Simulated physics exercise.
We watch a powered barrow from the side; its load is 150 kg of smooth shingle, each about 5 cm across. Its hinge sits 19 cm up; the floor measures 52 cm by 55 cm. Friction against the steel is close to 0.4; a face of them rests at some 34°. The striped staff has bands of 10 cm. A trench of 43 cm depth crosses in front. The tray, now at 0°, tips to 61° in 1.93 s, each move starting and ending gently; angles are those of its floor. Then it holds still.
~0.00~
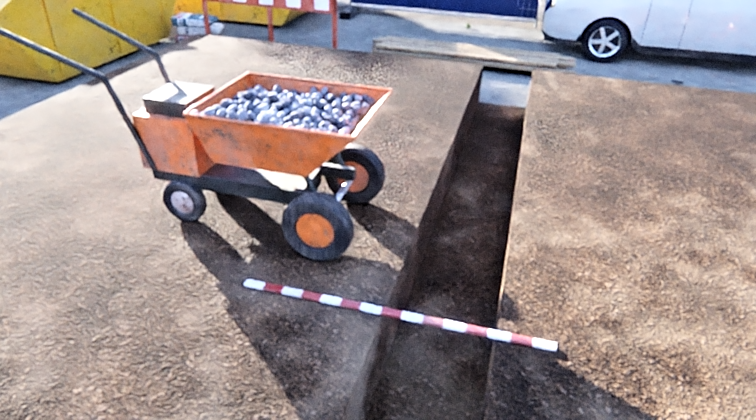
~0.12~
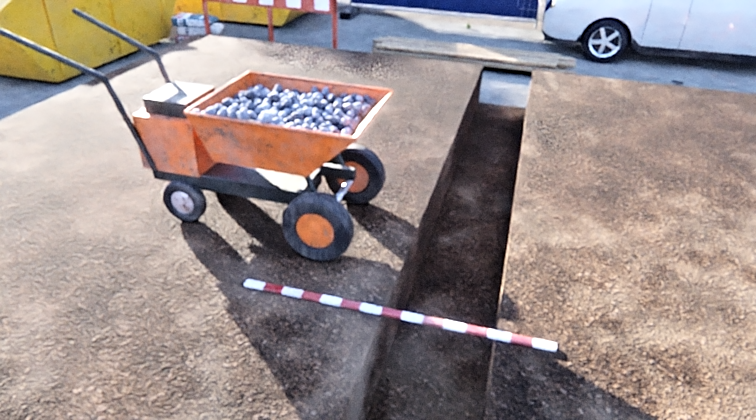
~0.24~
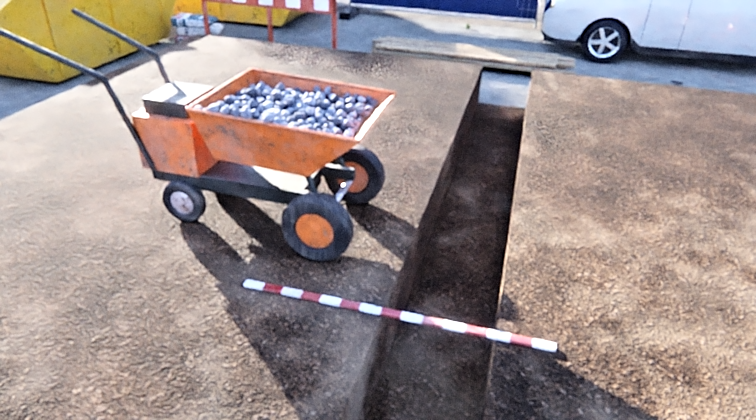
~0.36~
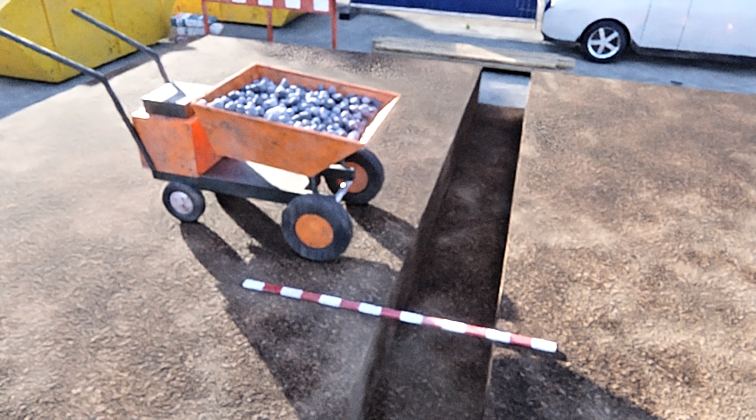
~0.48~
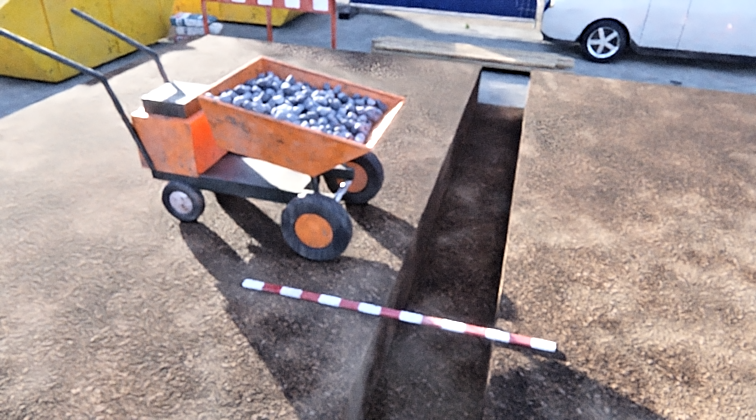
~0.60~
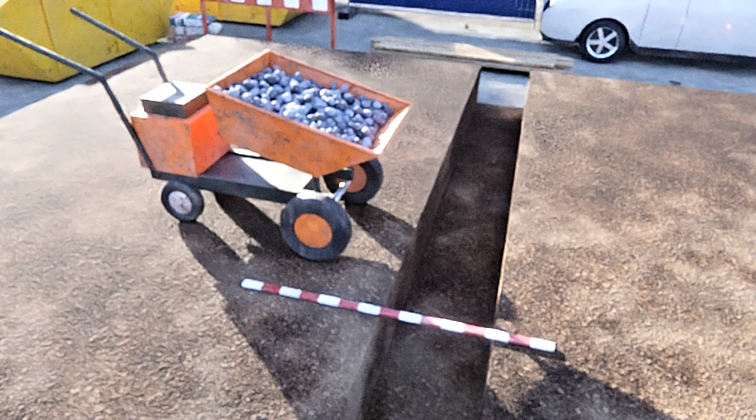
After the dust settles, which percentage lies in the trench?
Roughly 97 per cent ends in the trench.
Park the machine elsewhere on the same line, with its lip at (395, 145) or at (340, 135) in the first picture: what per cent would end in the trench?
Near 55 per cent from the first place, 100 from the second.
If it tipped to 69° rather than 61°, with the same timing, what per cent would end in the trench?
It would be near 100 per cent.
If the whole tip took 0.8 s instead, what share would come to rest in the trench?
In that case some 80 per cent.
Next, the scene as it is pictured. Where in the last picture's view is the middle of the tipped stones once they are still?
Around (465, 304).
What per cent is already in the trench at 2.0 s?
Some 55 per cent.
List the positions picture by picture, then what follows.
Lip at (355, 138), floor tilted 0°, highest stones at (277, 98), in the first picture.
Lip at (356, 139), floor tilted 1°, highest stones at (279, 97); the stones move at 0.1 m/s on average, in the second picture.
The tray is at 3°, its lip at (359, 142); the top of the load is at (275, 95); the stones move at 0.2 m/s on average, in the third picture.
The tray is at 6°, its lip at (365, 145); the top of the load is at (268, 91); the stones move at 0.3 m/s on average, in the fourth picture.
Lip at (371, 149), floor tilted 9°, highest stones at (270, 85); the stones move at 0.3 m/s on average, in the fifth picture.
The tray is at 14°, its lip at (379, 156); the top of the load is at (273, 80); the stones move at 0.4 m/s on average, in the sixth picture.
After 1.5 s the floor is at 52°; 99 % in the tray, 1 % in the trench; the foremost stones are at (442, 203).
After 2.0 s the floor is at 61°; 42 % in the tray, 57 % in the trench, 1 % past the trench; the foremost stones are at (526, 267).
After 2.4 s the floor is at 61°; 18 % in the tray, 79 % in the trench, 3 % past the trench; the foremost stones are at (592, 282).
After 4.3 s the floor is at 61°; 0 % in the tray, 97 % in the trench, 3 % past the trench; the foremost stones are at (624, 274).
